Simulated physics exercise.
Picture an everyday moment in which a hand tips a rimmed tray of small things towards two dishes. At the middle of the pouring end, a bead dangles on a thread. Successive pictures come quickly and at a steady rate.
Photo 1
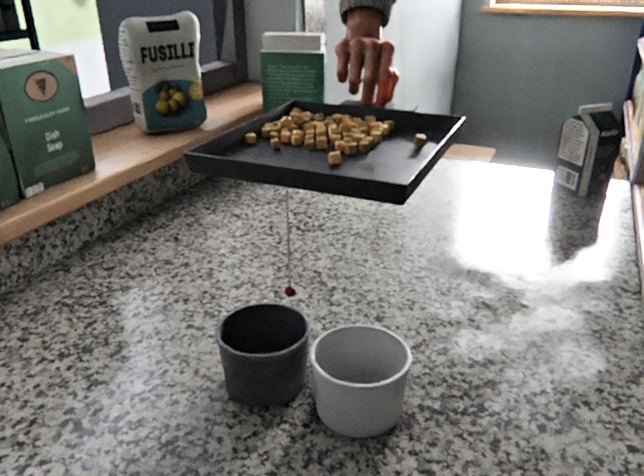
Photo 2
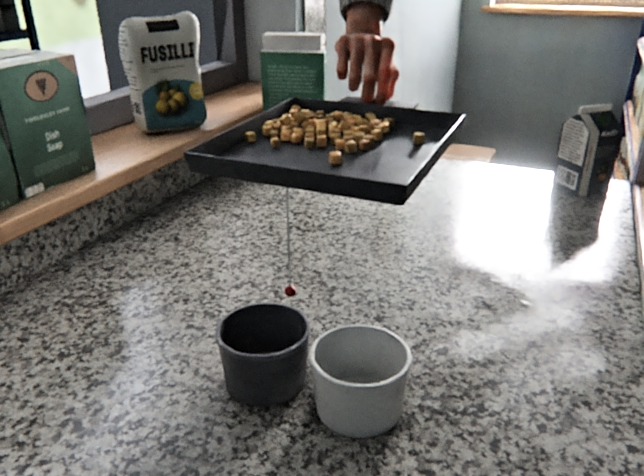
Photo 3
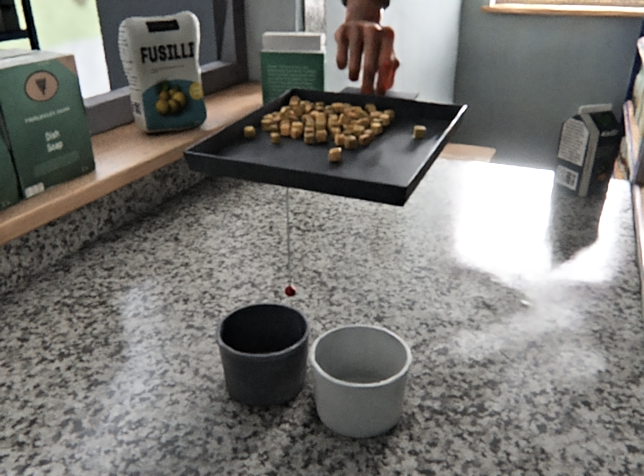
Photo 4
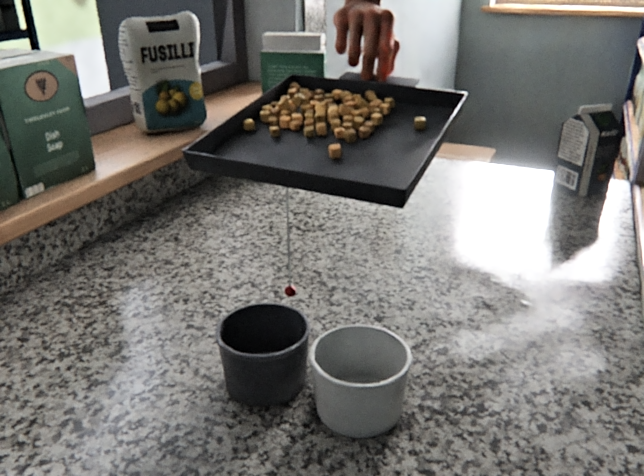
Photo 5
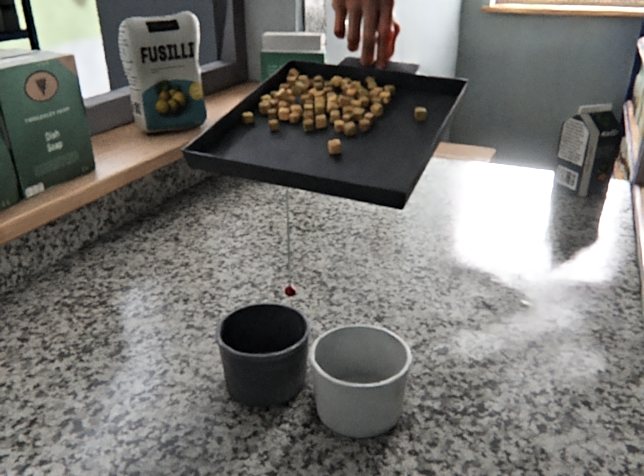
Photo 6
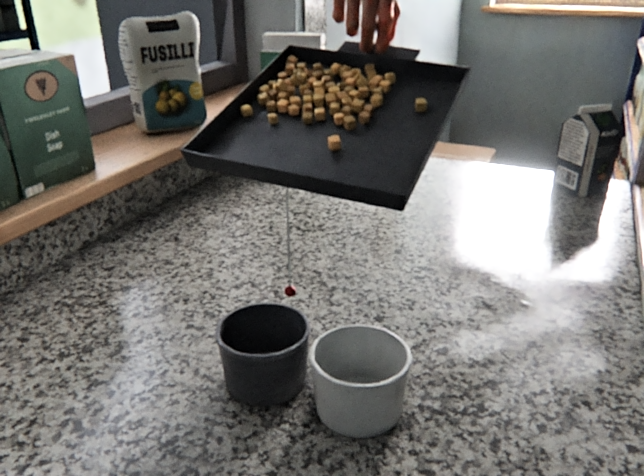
A hand raises the far side of a dark tray of small cubes above two cups.
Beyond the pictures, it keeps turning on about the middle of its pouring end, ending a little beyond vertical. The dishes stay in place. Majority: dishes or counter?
Dishes.
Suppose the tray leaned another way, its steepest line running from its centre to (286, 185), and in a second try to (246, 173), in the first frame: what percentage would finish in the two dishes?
Roughly 50 percent, then 10 percent.
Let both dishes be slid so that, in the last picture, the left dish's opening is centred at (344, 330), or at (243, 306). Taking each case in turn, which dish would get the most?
Well, first the dish at left, then the dish at right.
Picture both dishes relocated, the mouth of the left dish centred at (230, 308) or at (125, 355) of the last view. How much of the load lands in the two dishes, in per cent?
Around 40 % followed by around 0 %.
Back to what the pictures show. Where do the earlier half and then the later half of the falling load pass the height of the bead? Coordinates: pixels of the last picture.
The first part at (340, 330); the rest at (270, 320).
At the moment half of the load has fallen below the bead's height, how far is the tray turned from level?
Approx. reading: About 115°.
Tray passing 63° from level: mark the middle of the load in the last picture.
Somewhere near pixel (295, 170).
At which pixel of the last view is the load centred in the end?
I'd put the middle somewhere around (290, 385).
Soon, tray tipped steeply; most on the tray; a small part in the air.
A while on, tray tipped past a quarter turn; about two thirds on the tray; a small part in the right dish; a stray few in the left dish; about a quarter outside both; a small part in the air.
Towards the end, tray tipped past a quarter turn; about a third in the right dish; about a third in the left dish; about a third outside both.
Finally, tray tipped past a quarter turn; about a third in the right dish; about a third in the left dish; about a third outside both.
